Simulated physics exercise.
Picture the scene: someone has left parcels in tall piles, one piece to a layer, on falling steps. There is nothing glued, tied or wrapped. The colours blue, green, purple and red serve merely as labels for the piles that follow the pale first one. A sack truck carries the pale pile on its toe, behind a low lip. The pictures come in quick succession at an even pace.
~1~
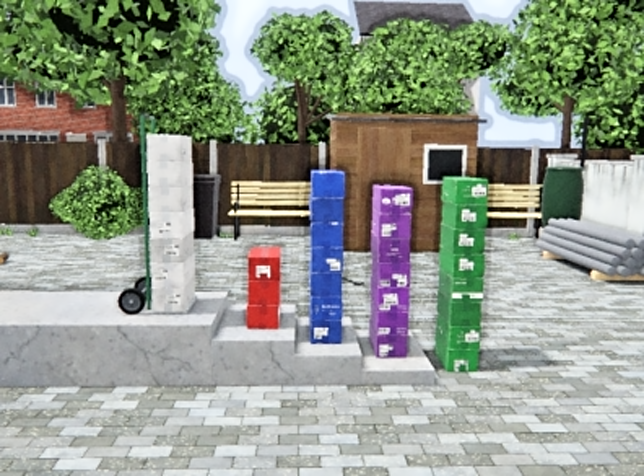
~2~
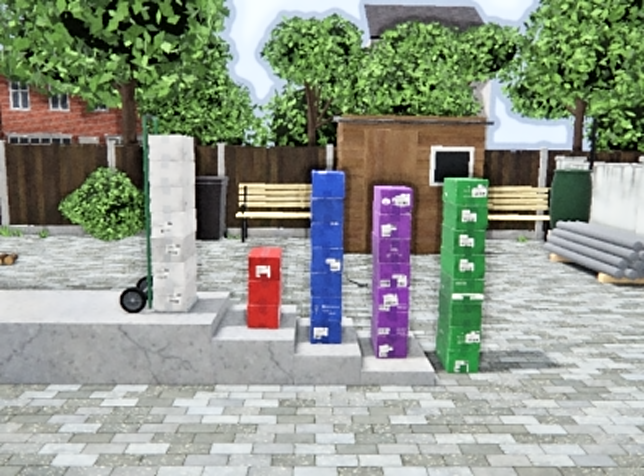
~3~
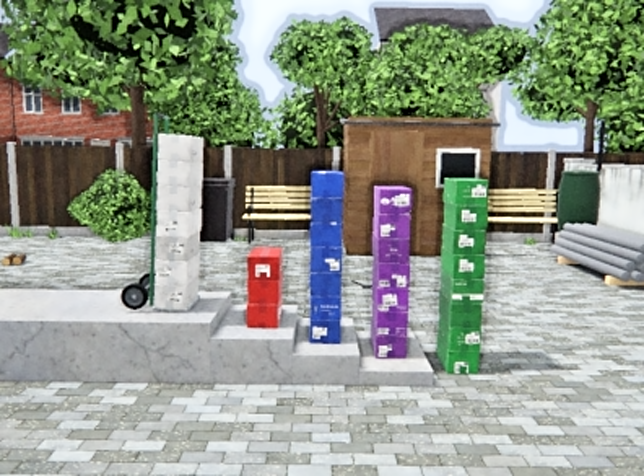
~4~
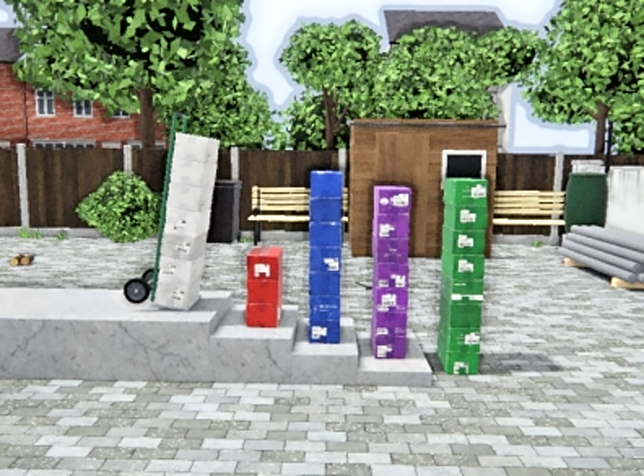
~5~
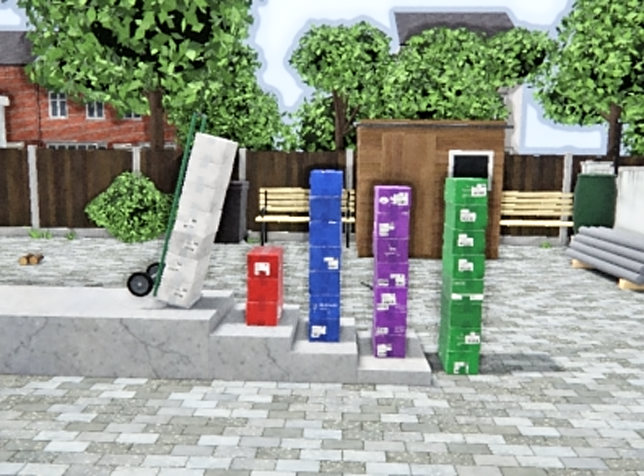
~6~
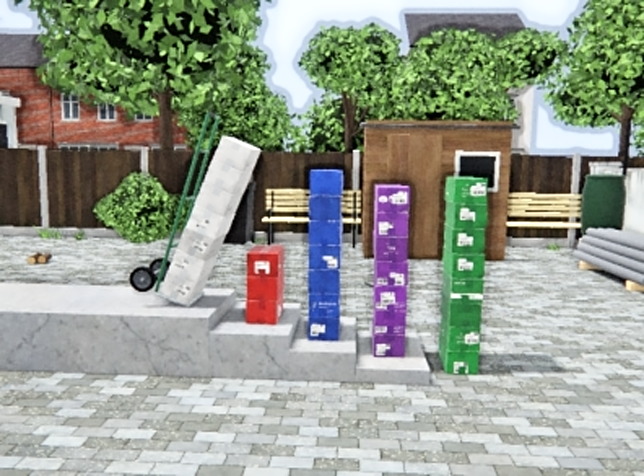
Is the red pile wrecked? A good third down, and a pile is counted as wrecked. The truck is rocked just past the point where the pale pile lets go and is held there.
No.
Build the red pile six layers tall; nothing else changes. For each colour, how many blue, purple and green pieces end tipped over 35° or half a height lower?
For blue the count is 6, for purple it is 5, and for green it is 7.
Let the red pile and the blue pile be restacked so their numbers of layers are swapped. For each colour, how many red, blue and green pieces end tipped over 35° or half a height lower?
Once things settle, you'd count red 6, blue 0, green 7 down.
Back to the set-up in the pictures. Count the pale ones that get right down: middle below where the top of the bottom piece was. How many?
4 pale pieces.
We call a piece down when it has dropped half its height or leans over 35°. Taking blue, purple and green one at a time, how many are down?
Tally: Blue = 7, purple = 6, green = 7.
Soon after the last picture, 7 of the pale pile down; none of the 3 red parcels down (0 of 25 in all colours); top red parcel shifted a little; top blue parcel leaning clearly, half its height lower.
A little later, 7 of the pale pile down; none of the 3 red parcels down (20 of 25 in all colours); top red parcel shifted a little; top blue parcel leaning well over, some three heights lower.
At rest, 7 of the pale pile down; none of the 3 red parcels down (20 of 25 in all colours); top red parcel shifted a little; top green parcel upside down. As the last picture would show them, middles, top red parcel near (274, 261).
